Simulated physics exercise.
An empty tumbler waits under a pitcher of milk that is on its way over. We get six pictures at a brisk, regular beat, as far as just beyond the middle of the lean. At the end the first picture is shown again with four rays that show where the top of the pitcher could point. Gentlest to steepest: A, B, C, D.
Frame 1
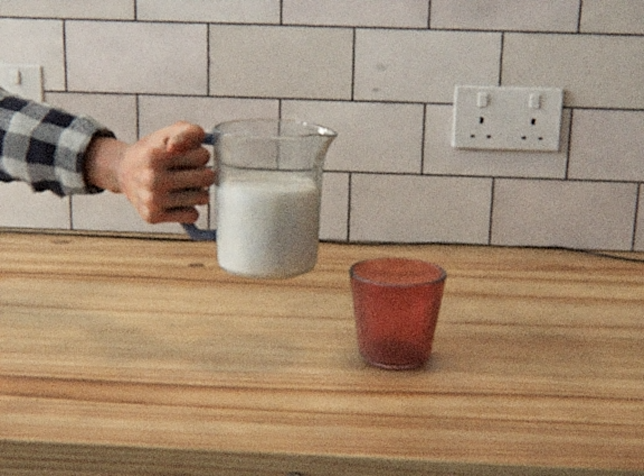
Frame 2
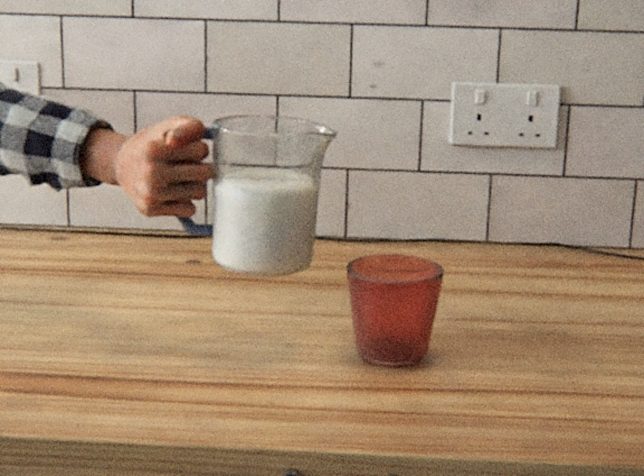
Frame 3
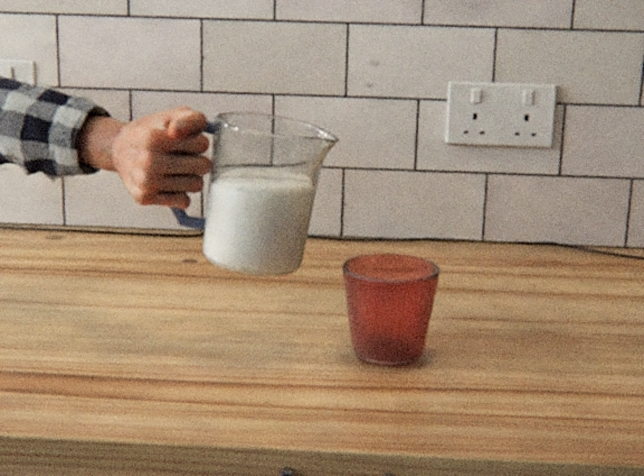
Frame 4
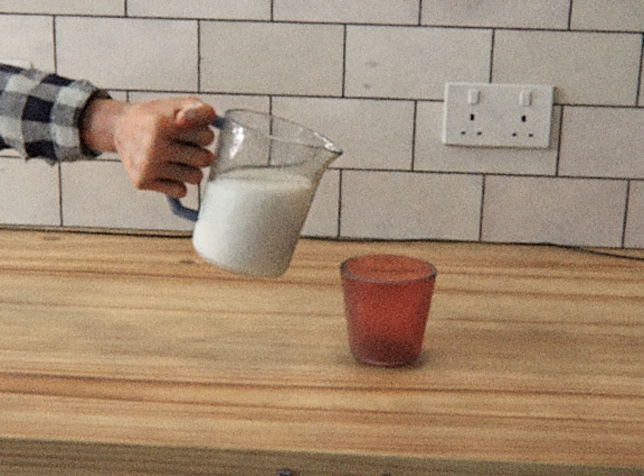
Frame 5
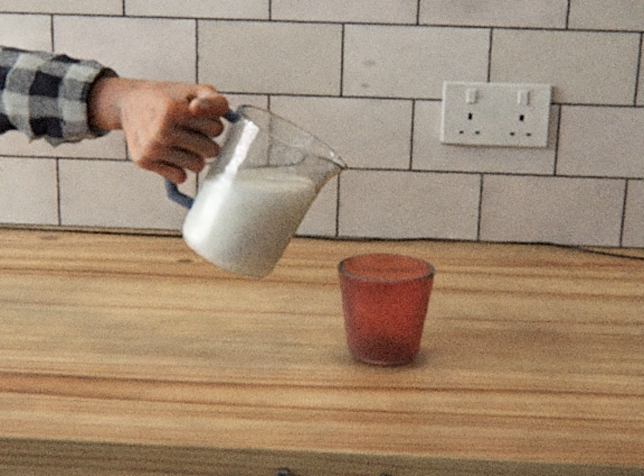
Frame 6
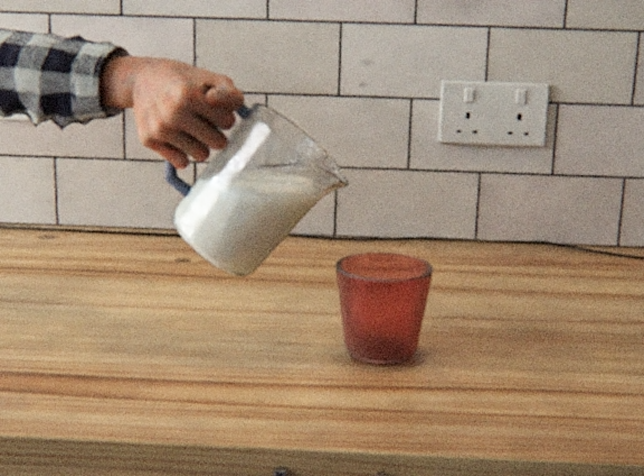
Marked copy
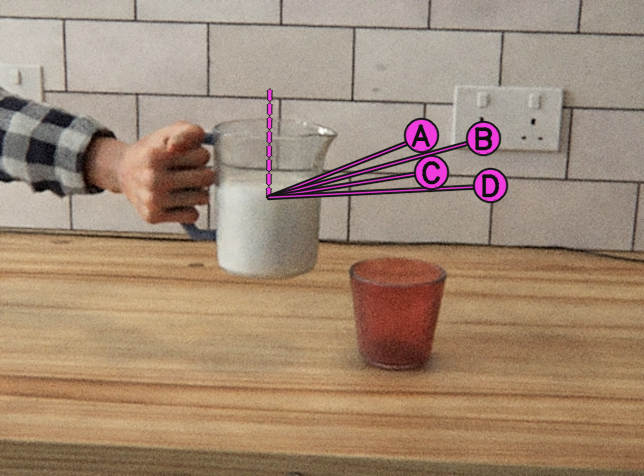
Glass pitcher of milk, held by a hand in a checked sleeve, tilting gradually rightward above a wooden counter beside a red tumbler.
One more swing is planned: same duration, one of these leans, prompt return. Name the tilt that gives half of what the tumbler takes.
A beats the others.
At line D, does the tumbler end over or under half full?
Over.
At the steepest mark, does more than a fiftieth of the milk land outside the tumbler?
Yes, it does.
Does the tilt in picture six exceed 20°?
Yes.
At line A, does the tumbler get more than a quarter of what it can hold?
Yes, it does.
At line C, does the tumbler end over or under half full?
Over.
On the marked copy, A at (406, 143); B at (467, 143); C at (414, 174); D at (473, 187).
With A, the tumbler ends with about 48 % of what it can hold.
With B, the tumbler ends with about 69 % of what it can hold.
With C, the tumbler ends with about 87 % of what it can hold.
With D, the tumbler ends with about 94 % of what it can hold; 10 % of the milk is spilt.
